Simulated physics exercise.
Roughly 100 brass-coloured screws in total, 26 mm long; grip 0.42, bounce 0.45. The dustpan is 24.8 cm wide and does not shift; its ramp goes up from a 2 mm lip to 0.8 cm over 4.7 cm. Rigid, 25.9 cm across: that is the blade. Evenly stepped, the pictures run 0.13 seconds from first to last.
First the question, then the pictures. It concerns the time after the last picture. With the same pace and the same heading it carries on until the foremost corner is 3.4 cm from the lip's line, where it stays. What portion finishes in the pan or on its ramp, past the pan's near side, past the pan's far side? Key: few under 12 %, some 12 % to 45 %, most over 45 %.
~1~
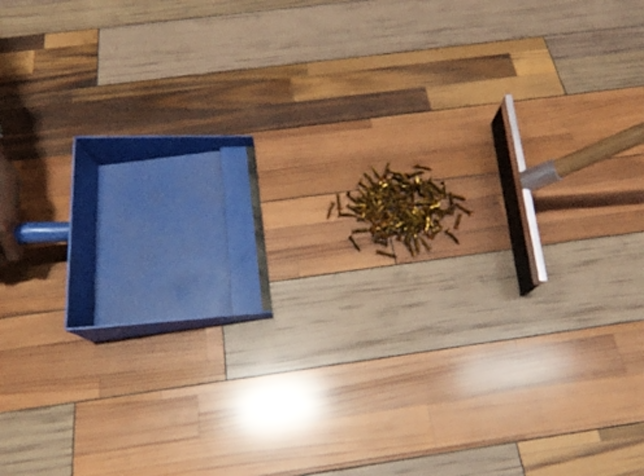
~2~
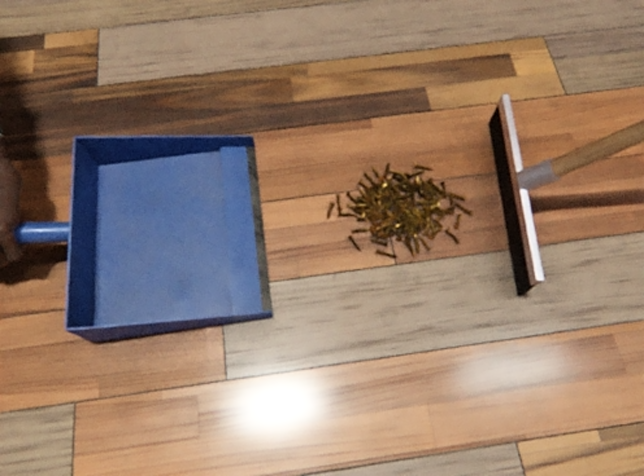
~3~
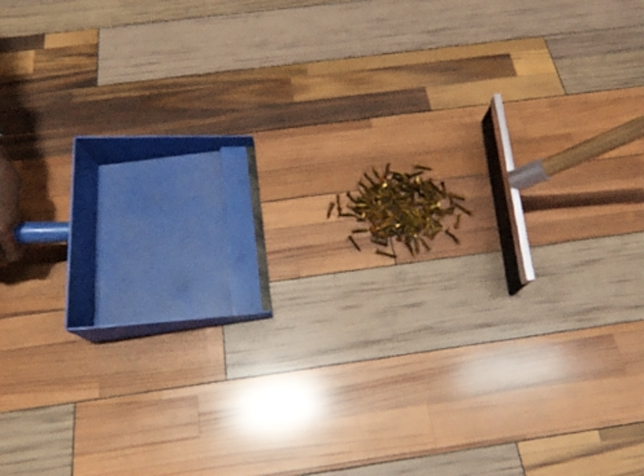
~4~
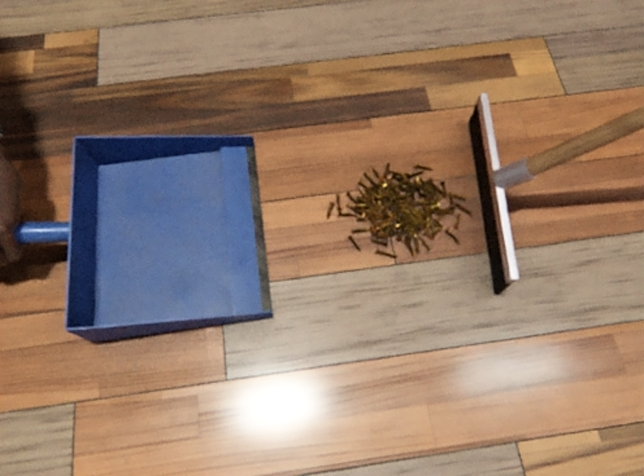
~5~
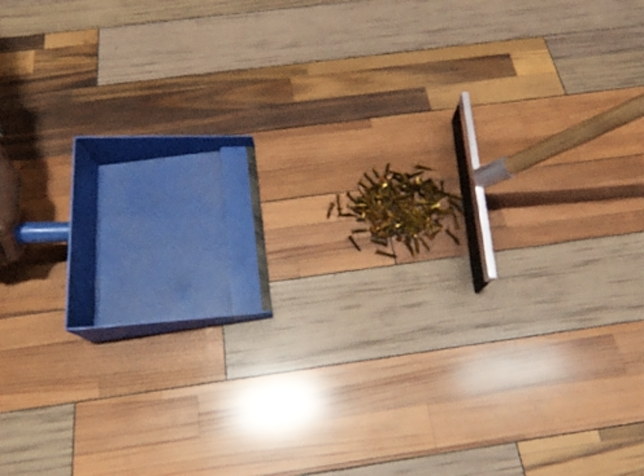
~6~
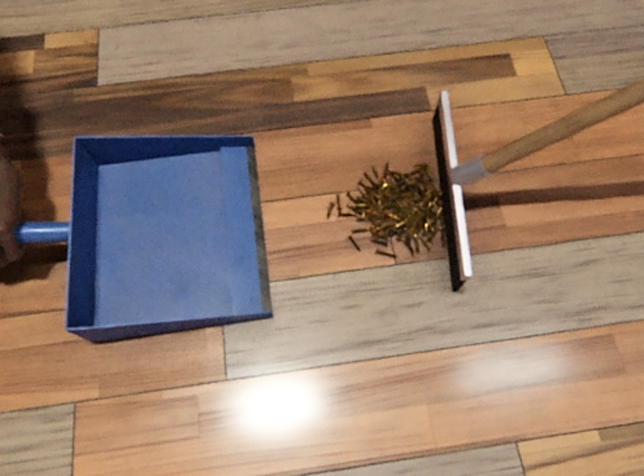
In the pan or on its ramp = most, past the pan's near side = few, past the pan's far side = few.
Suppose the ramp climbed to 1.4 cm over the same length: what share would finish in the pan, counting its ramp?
Something like 60 per cent, ramp included.
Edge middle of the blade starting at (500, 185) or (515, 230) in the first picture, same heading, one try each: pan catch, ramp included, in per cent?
Around 65 percent, then around 55 percent.
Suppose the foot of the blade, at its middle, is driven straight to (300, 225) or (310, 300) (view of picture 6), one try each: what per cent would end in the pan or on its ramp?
About 65 and 45 per cent.
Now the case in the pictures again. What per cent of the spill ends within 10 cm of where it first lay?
Around 0 in a hundred.
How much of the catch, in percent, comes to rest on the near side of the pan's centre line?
Roughly 30 in a hundred.
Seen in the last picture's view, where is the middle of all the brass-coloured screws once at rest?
Once everything settles, the centre is around (250, 202).
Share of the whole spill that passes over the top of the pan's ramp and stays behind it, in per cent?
Near 30 per cent, I'd say.
Then, 0.11 s after the last picture, middle of the blade 13 cm from the lip; 0 % over the lip, far side 0 %, near side 0 %.
Then, 0.18 s after the last picture, middle of the blade 7 cm from the lip; 0 % over the lip, far side 5 %, near side 0 %.
Then, 0.39 s after the last picture, middle of the blade 5 cm from the lip; 65 % over the lip, far side 5 %, near side 0 %.
In the end, pan 60 %, near side 0 %, far side 5 %, in front of the lip or behind the blade 30 %.
